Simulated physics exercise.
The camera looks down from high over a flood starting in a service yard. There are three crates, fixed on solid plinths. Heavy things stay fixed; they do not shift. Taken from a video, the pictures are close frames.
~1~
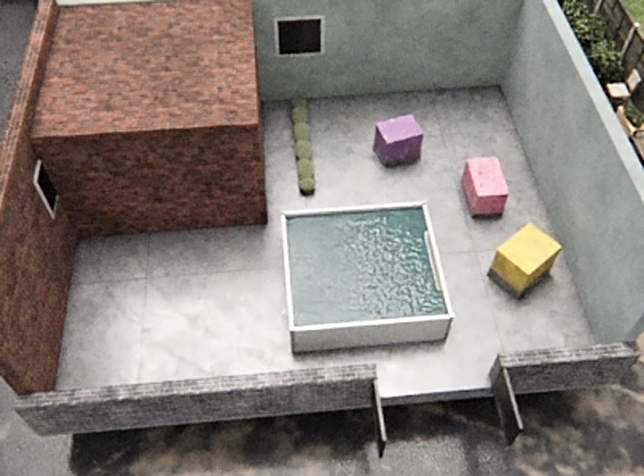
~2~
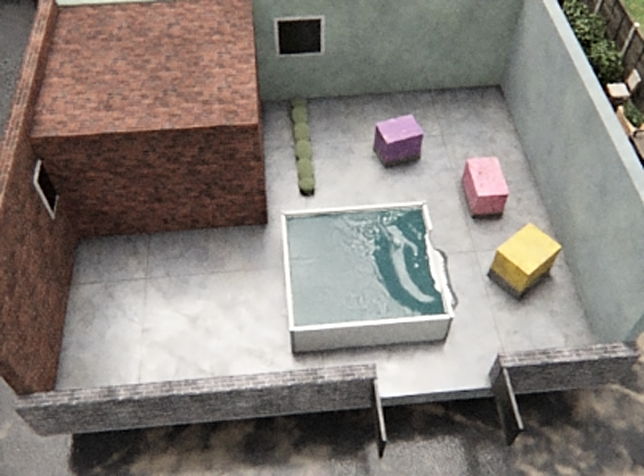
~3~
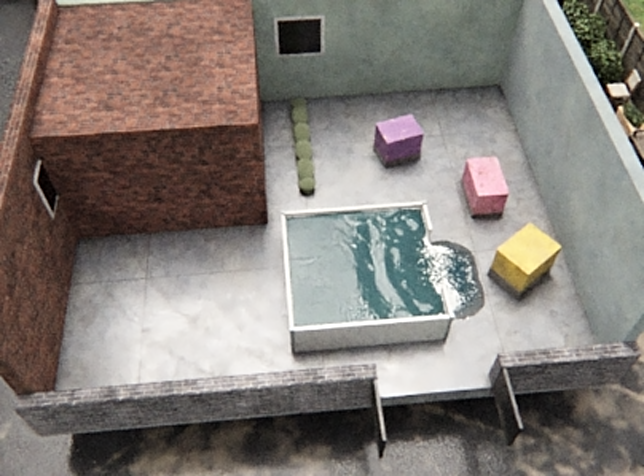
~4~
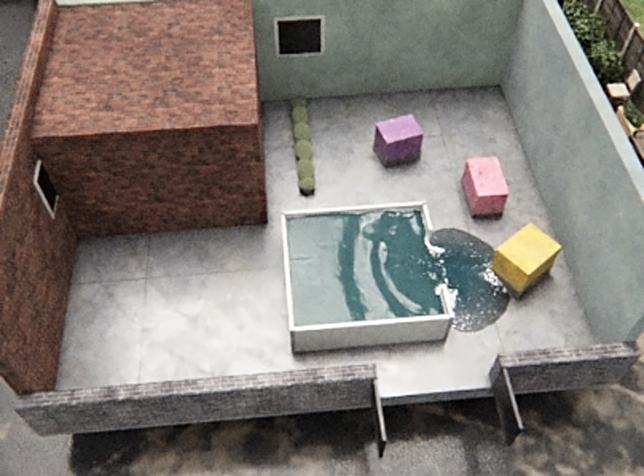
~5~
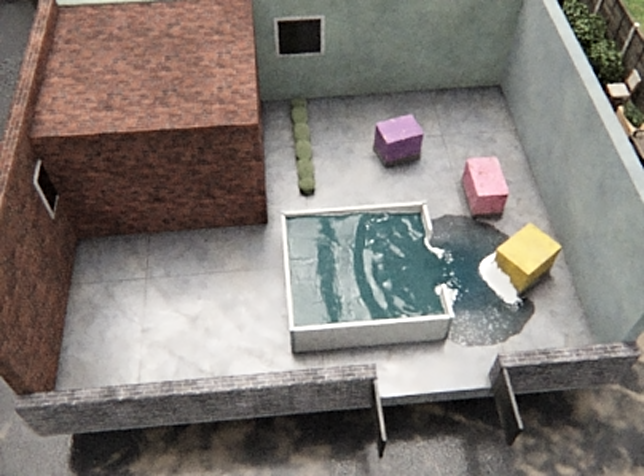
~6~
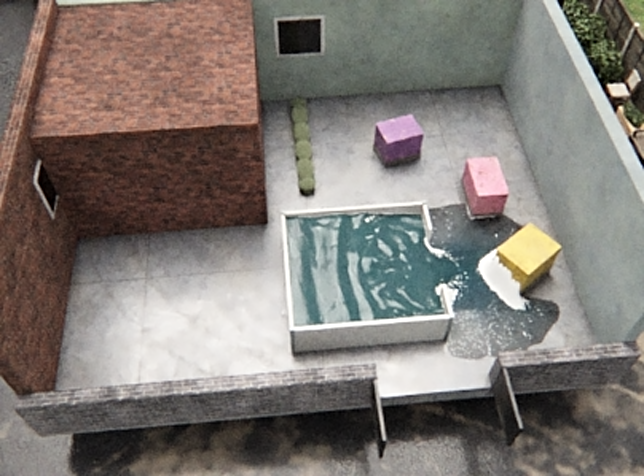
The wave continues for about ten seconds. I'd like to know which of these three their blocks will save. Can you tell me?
My prediction: The yellow crate is affected by the water; the pink crate is affected by the water; the purple crate is unaffected by the water.
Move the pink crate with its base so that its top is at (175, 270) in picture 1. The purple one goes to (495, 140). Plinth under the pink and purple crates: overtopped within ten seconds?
Outcome - pink crate is not reached, purple crate is flooded.
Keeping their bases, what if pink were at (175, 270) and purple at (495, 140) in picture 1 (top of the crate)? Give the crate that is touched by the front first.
First: The crate marked yellow.
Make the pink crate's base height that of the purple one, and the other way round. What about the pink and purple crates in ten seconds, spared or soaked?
Pink: Is reached; purple: Is reached.
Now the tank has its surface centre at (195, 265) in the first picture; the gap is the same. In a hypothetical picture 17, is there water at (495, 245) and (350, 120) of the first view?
The first spot is wetted, while the second is not reached.
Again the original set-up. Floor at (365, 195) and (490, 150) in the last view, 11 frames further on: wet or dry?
Going in order, I'd say clear for the first and drenched for the second.
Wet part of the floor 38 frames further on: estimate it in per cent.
That works out at 70 %.
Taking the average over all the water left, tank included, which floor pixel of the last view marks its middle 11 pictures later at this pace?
I'd point to (417, 279).
A moment on, water covers 15 % of the floor; the yellow crate water round its plinth, the pink crate water round its plinth, the purple crate not reached.
Next, water covers 25 % of the floor; the yellow crate water round its plinth, the pink crate water round its plinth, the purple crate not reached.
Then, water covers 45 % of the floor; the yellow crate water round its plinth, the pink crate water round its plinth, the purple crate water round its plinth.
Later, water covers 70 % of the floor; the yellow crate water round its plinth, the pink crate water round its plinth, the purple crate water round its plinth.
In the end, water covers 90 % of the floor; the yellow crate was topped, the pink crate was topped, the purple crate stayed above the water.
